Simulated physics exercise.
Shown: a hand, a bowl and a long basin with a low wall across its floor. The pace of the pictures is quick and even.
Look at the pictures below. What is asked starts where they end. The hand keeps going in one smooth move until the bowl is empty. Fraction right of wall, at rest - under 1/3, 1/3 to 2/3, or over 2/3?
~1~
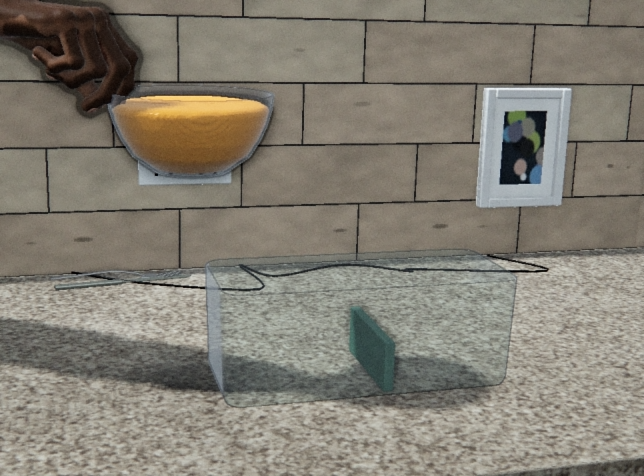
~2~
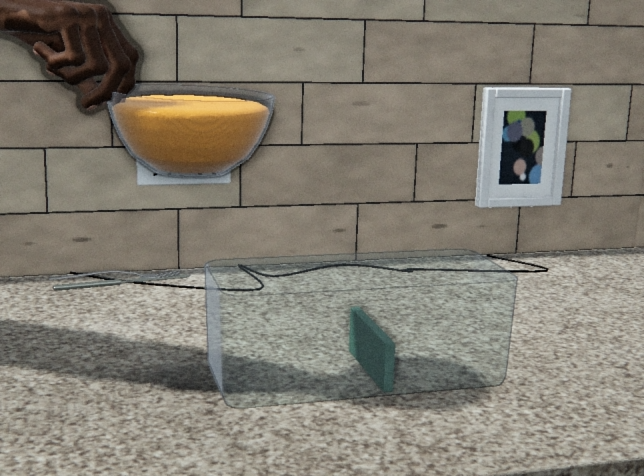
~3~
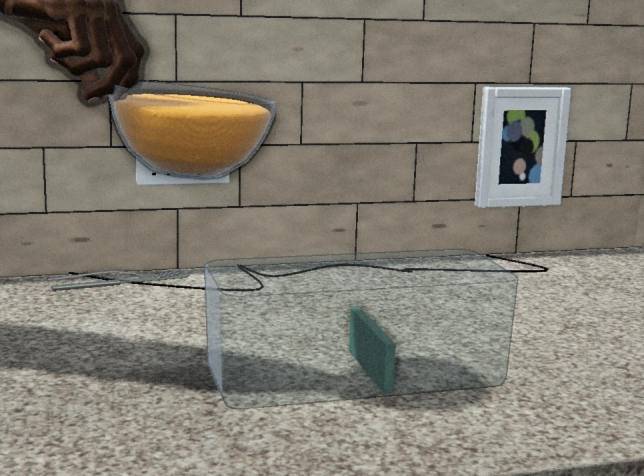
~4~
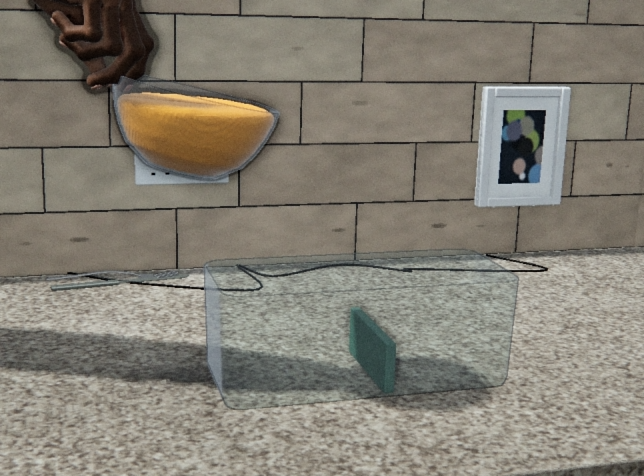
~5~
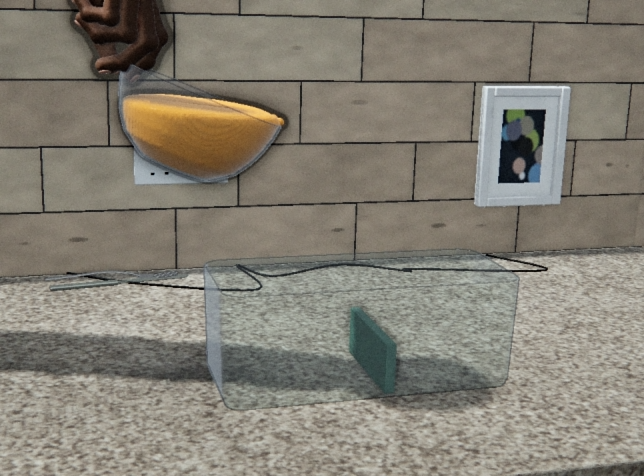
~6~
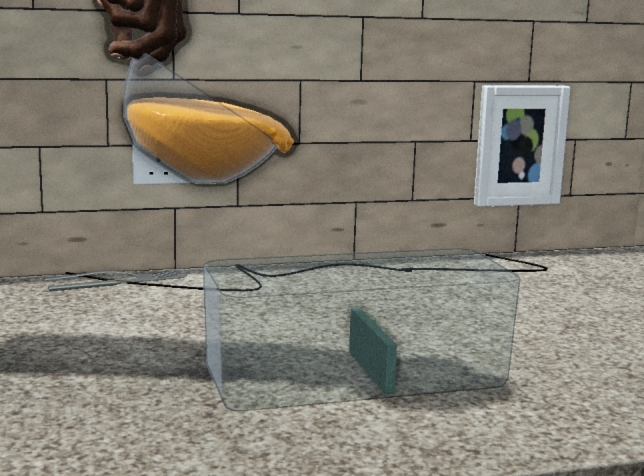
Most likely the amount right of the wall will not reach a third.
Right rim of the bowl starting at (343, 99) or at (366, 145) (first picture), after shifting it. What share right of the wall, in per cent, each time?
First place gives some 55 %, second place some 65 %.
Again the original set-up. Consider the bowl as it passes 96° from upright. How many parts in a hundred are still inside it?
It keeps around 10 per cent at that angle.
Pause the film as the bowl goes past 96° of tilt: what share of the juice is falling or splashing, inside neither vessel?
I'd put it at roughly 40 percent of it.
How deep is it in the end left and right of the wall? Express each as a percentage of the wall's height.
60 % left, 10 % right.
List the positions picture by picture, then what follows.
Tilt 0°; pouring edge (271, 95); surface from (111, 104) to (267, 105); the long basin's rim runs from (213, 279) to (495, 265); the wall's top is at (372, 325), in the first picture.
Tilt 2°; pouring edge (271, 97); surface from (111, 103) to (267, 105), in the second picture.
Tilt 6°; pouring edge (274, 103); surface from (113, 100) to (268, 109), in the third picture.
Tilt 13°; pouring edge (276, 113); surface from (117, 98) to (272, 111), in the fourth picture.
Tilt 22°; pouring edge (277, 126); surface from (122, 99) to (273, 118); 2 per cent is over the edge, in the fifth picture.
Tilt 33°; pouring edge (275, 143); surface from (126, 104) to (264, 128); 8 per cent is over the edge, in the sixth picture.
A moment on, the bowl is tipped on its side and 12 per cent is still to pour, 46 is left of the wall and 0 right of it.
Next, the bowl is tipped right over and 0 per cent is still to pour, 85 is left of the wall and 2 right of it.
Then the bowl is tipped right over and 0 per cent is still to pour, 81 is left of the wall and 12 right of it.
Later the bowl is tipped right over and 0 per cent is still to pour, 81 is left of the wall and 12 right of it.
Finally, 80 per cent lies left of the wall, 12 right of it and 7 outside.
